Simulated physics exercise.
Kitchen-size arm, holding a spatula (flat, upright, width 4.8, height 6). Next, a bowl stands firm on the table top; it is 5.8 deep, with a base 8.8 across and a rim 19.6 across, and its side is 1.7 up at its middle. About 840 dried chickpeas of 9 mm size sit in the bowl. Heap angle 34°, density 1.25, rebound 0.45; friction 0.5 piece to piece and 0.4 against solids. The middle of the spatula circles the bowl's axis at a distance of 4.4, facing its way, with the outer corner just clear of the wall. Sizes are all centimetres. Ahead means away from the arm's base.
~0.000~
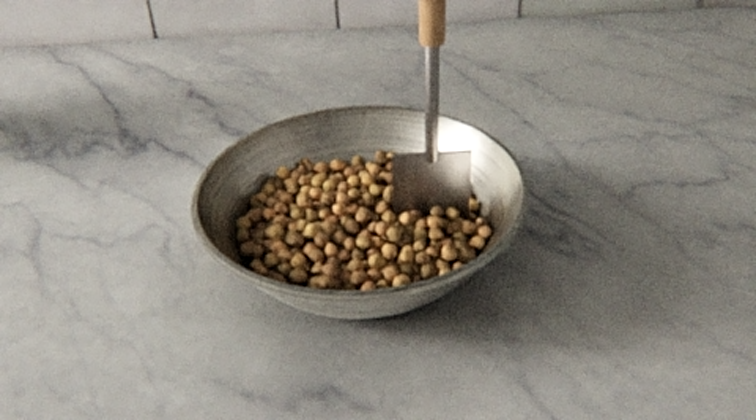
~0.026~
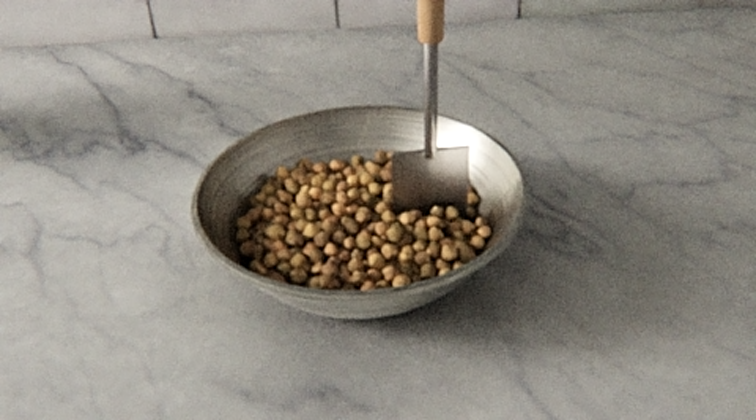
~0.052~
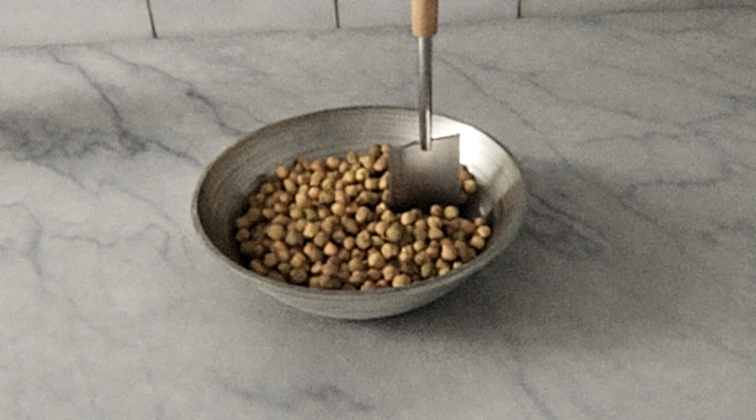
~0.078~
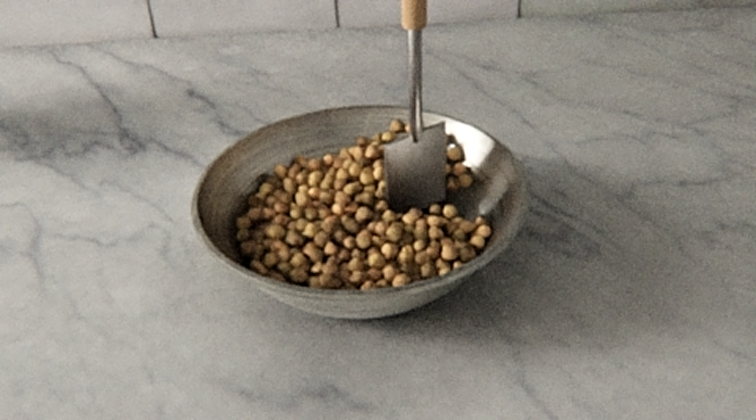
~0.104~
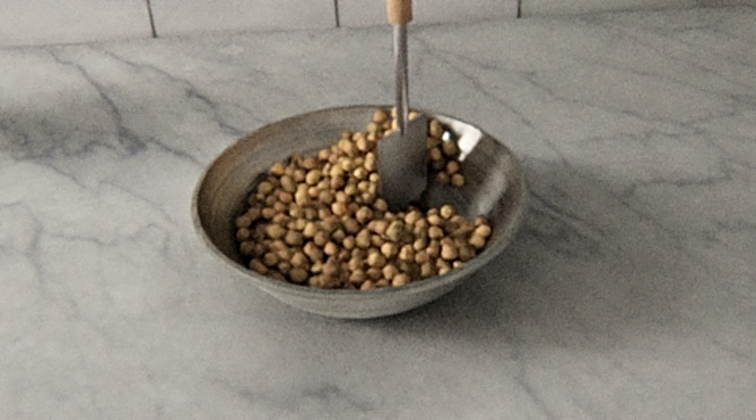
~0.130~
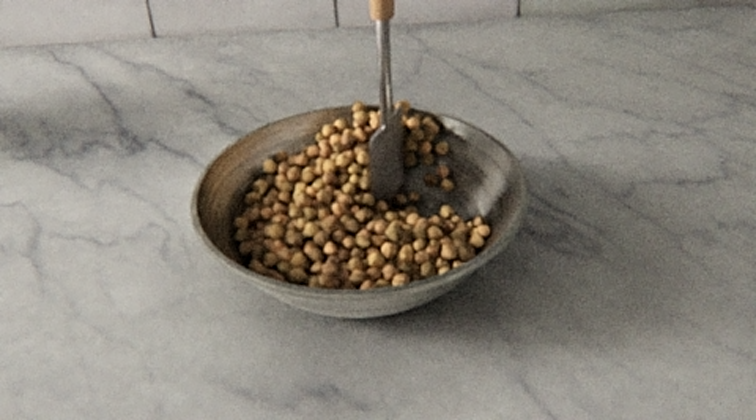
At first, a wooden-handled spatula stands upright with its flat metal blade in the right part of a bowl of dried chickpeas. The blade then sweeps leftward and toward the back, turning nearly edge-on and pushing chickpeas up the rear wall, leaving a barer patch at right.
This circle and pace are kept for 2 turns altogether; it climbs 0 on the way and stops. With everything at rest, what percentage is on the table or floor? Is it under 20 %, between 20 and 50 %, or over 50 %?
Between 20 and 50 %.
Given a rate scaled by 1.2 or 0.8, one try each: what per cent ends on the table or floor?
First try close to 35, second close to 20, in per cent.
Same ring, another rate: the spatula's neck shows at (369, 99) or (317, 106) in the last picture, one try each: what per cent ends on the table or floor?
It comes to roughly 40 per cent and then 65 per cent.
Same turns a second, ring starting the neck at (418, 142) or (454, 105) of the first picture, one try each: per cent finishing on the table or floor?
I'd guess some 15 and 20 percent.
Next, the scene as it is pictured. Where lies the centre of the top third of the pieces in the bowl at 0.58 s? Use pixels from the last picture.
The upper third is centred close to (464, 207).
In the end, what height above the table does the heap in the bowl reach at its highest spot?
I'd say close to 6.5 centimetres.
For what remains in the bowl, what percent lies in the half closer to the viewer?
Estimate: Some 40 %.
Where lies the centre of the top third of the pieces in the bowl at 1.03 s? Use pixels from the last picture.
Near (300, 259).
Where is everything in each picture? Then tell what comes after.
In the first frame, spatula neck at (432, 131), 0° round; upper third of the load around (354, 222), from x 245 to 485, top at y 155; 842 in the bowl.
In the second frame, spatula neck at (431, 127), 5° round; upper third of the load around (355, 222), from x 240 to 485, top at y 155.
In the third frame, spatula neck at (425, 119), 18° round; upper third of the load around (364, 210), from x 240 to 485, top at y 145.
In the fourth frame, spatula neck at (416, 111), 33° round; upper third of the load around (364, 199), from x 245 to 485, top at y 125.
In the fifth frame, spatula neck at (402, 105), 48° round; upper third of the load around (360, 190), from x 240 to 485, top at y 110.
In the sixth frame, spatula neck at (386, 101), 63° round; upper third of the load around (350, 181), from x 240 to 485, top at y 100; 842 in the bowl.
After 0.58 s, 321° round, highest piece 8 above the table; 709 in the bowl, 109 on the table or floor, 24 in flight or on the tool.
After 1.03 s, 219° round, highest piece 8 above the table; 616 in the bowl, 219 on the table or floor, 7 in flight or on the tool.
After 1.45 s, 0° round, highest piece 6 above the table; 573 in the bowl, 269 on the table or floor.
After 2.15 s, 0° round, highest piece 6 above the table; 573 in the bowl, 269 on the table or floor.
At rest, 573 in the bowl, 269 on the table or floor. That is 32 % on the table or floor.
